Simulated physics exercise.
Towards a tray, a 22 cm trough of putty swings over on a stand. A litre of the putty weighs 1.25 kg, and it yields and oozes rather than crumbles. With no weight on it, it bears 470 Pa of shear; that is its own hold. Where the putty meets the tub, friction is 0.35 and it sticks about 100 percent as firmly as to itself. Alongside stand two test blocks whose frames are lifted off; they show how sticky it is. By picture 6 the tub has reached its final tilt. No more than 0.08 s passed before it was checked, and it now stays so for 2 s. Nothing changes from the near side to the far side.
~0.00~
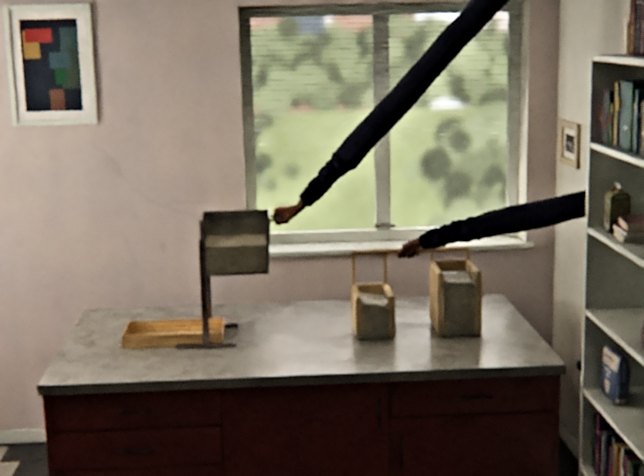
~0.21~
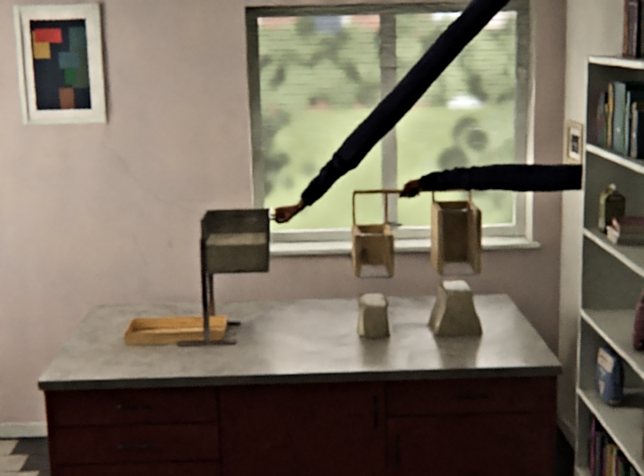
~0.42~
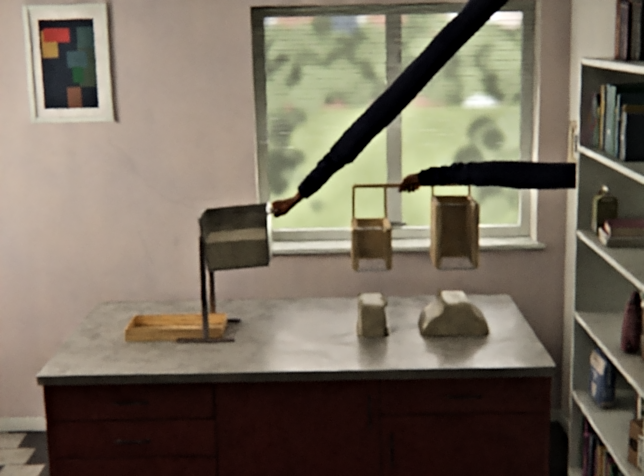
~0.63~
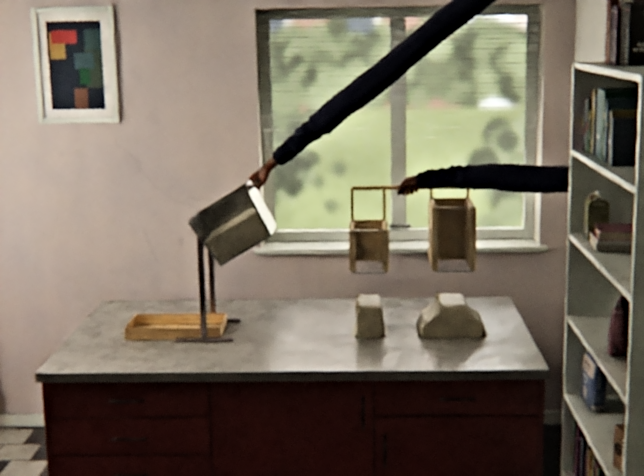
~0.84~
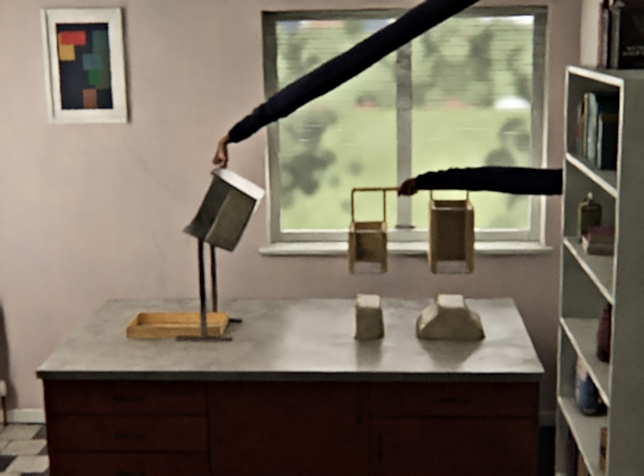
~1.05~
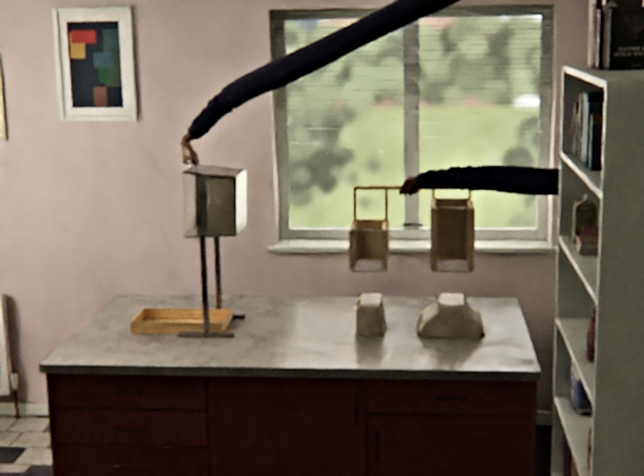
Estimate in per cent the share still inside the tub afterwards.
I would say about 76 percent.
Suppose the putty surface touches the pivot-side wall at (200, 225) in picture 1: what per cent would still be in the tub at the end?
I'd put it close to 45 in a hundred.
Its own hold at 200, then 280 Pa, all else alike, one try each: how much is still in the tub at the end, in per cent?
Expect about 50 in a hundred, then about 55 in a hundred.
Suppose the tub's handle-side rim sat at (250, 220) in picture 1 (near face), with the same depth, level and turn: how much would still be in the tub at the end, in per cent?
Roughly 100 %.
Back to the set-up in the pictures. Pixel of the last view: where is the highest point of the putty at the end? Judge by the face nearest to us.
Looking at the last picture, I'd put it at about (225, 210).
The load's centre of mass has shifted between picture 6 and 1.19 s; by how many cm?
About 4 cm.
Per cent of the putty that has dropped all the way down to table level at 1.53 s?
About 0 %.
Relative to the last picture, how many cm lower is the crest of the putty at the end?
13 cm.
By 1.19 s, the tub is at 88 degrees and holds 100 %.
By 1.36 s, the tub is at 88 degrees and holds 97 %.
By 1.53 s, the tub is at 88 degrees and holds 86 %.
By 1.70 s, the tub is at 88 degrees and holds 77 %.
By 3.05 s, at the end, the tub is at 88 degrees and holds 76 %.
